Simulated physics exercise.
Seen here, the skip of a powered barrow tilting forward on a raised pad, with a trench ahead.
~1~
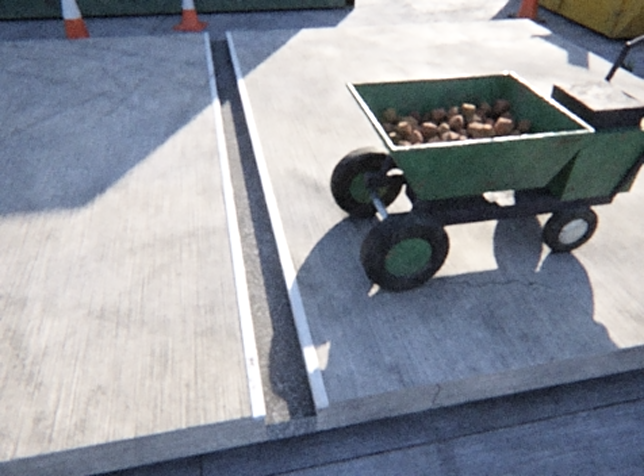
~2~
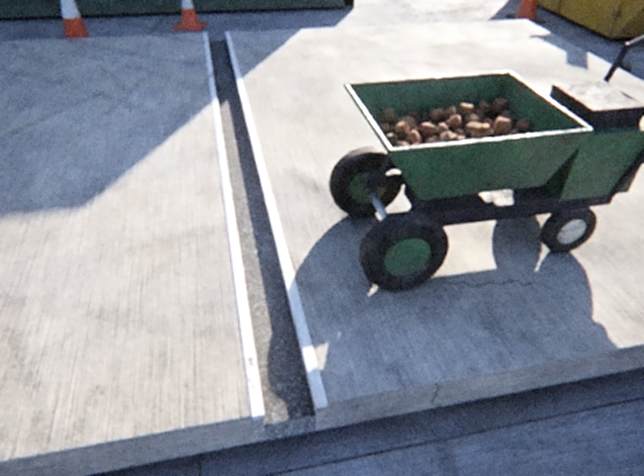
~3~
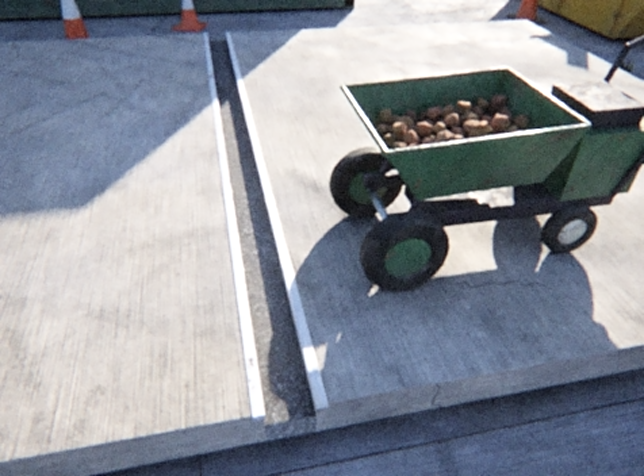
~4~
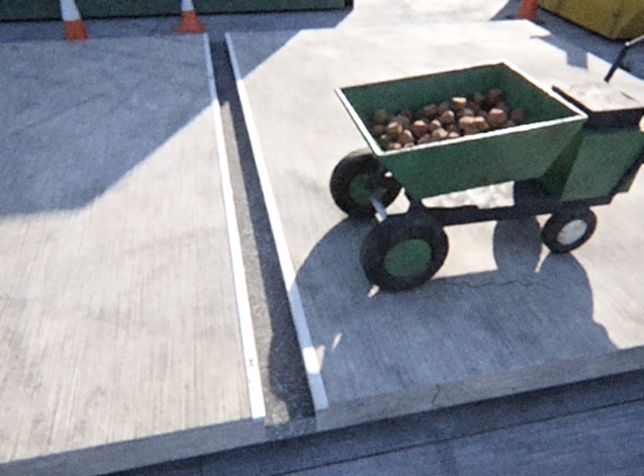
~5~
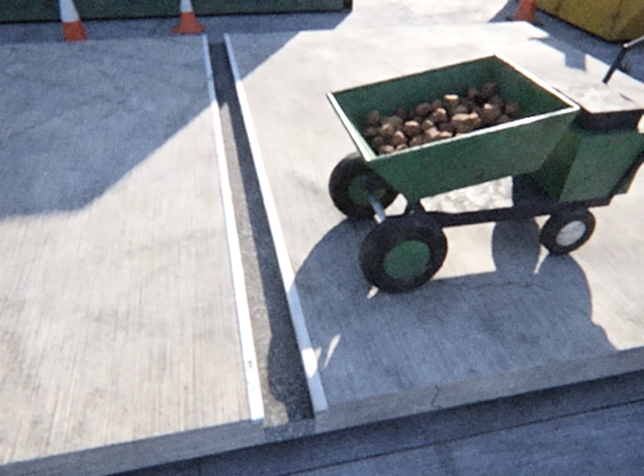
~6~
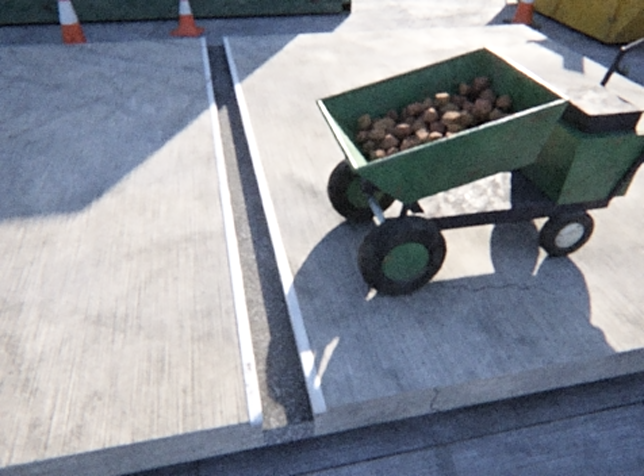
A green powered barrow with black tyres and a skip of brown clods stands on the right of a raised concrete pad, seen from slightly above. To its left, a narrow, shallow trench with white edges crosses the sunlit pad, with orange cones and a yellow container behind. The skip tilts slightly forward to the left, its rear rising while the wheels stay put, and the view barely shifts.
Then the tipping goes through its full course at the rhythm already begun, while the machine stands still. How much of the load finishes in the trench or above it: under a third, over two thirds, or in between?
The trench will take in at least a third and at most two thirds.
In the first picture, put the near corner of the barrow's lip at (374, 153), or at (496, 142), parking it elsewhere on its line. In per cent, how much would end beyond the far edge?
About 60 percent the first time, about 0 percent the second.
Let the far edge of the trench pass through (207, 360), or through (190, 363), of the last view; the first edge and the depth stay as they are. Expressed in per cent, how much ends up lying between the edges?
Near 80 % and 100 %.
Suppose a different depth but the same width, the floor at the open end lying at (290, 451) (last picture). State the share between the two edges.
I'd say roughly 60 in a hundred.
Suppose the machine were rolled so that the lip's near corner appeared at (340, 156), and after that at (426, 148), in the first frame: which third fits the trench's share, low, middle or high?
Okay, the first stop comes out as under a third and the second as one to two thirds.
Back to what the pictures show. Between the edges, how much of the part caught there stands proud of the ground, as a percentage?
Estimate: Around 55 %.
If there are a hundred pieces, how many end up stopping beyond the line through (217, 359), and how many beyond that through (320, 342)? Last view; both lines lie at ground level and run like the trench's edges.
About 20 and 100 per cent.
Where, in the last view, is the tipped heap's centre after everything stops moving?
Once nothing moves, the middle sits near (244, 260).
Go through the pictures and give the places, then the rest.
The first picture shows lip of the skip at (393, 151), level; top of the load at (460, 138), clay clods; first edge of the trench at (307, 340); far edge at (250, 349), the trench under half as wide as the skip, and shallow for its width.
The second picture shows lip of the skip at (390, 152), level; top of the load at (456, 123).
The third picture shows lip of the skip at (386, 154), tipped barely; top of the load at (469, 122).
The fourth picture shows lip of the skip at (379, 157), tipped a little; top of the load at (479, 126).
The fifth picture shows lip of the skip at (368, 163), tipped a little; top of the load at (472, 122).
The sixth picture shows lip of the skip at (356, 171), tipped a little; top of the load at (482, 109); first edge of the trench at (304, 344); far edge at (247, 353).
Soon, skip tipped steeply; all in the skip.
A while on, skip tipped steeply; nearly all in the skip; a small part in or heaped over the trench; a stray few beyond it; a stray few falling.
Towards the end, skip tipped right over; about a quarter in the skip; about half in or heaped over the trench; about a third beyond it.
Finally, skip tipped right over; a stray few in the skip; a stray few short of the trench; about half in or heaped over the trench; about half beyond it.
